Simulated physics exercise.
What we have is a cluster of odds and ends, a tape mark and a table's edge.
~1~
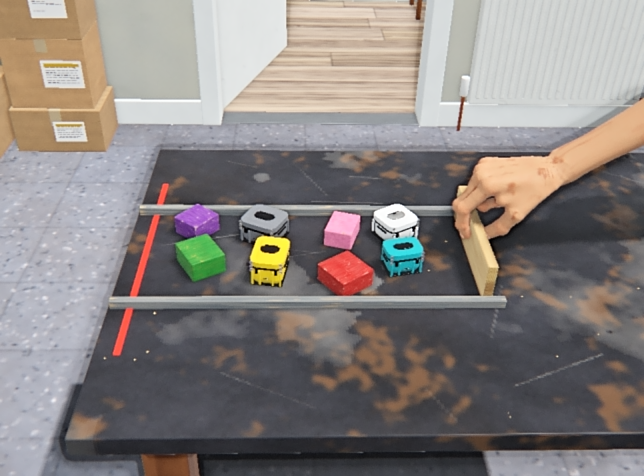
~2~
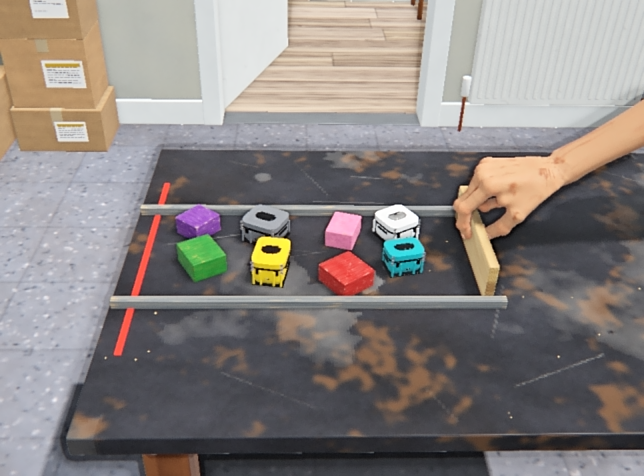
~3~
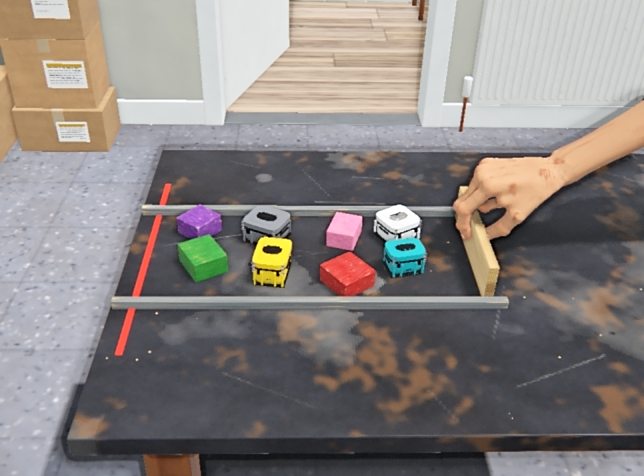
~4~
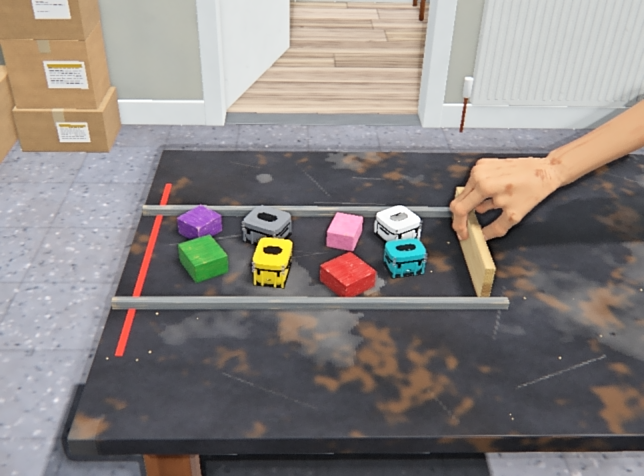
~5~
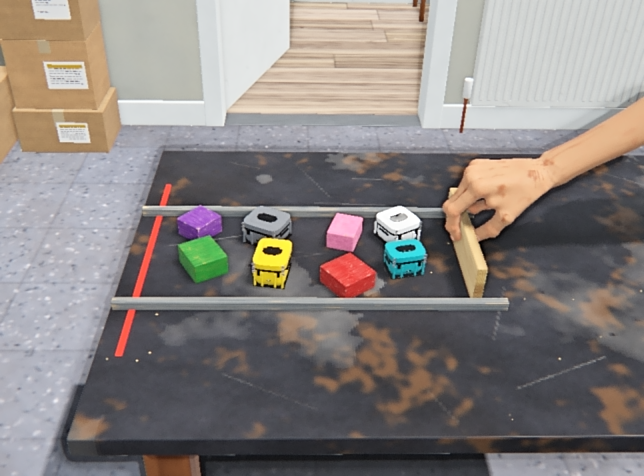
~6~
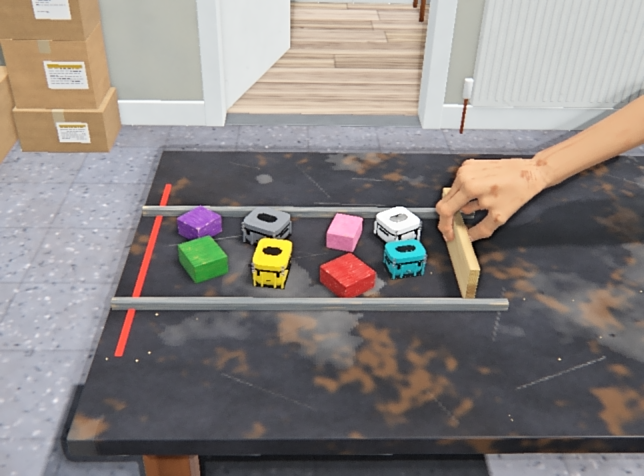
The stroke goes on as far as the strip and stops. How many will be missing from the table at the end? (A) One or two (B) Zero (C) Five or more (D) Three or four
The answer is C.
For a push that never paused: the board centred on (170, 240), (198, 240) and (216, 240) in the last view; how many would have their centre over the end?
In order, that gives 5, then 3, then 2.
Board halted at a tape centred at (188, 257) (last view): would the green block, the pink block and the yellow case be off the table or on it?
Observed: Green block slides off; pink block hangs on; yellow case hangs on.
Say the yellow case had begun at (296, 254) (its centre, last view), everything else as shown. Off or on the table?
In that case it plunges.
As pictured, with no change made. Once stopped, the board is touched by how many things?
Result: 3 in all.
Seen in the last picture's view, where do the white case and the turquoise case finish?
You'll see the white case at (137, 222), with the turquoise case at (127, 253).
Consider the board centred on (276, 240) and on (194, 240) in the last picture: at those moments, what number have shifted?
At the first place 8, at the second 8.
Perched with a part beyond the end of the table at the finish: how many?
3 overhanging.
Soon after, none off yet; purple block at rest near (200, 225); green block at rest near (203, 259); grey case at rest near (267, 228).
After that, none off yet; purple block displaced well along near (129, 228); green block displaced about its own width near (145, 260); grey case displaced well along near (164, 232).
In the end, the number that fall off is five or more; gone, pink block, yellow case, grey case, green block and purple block.
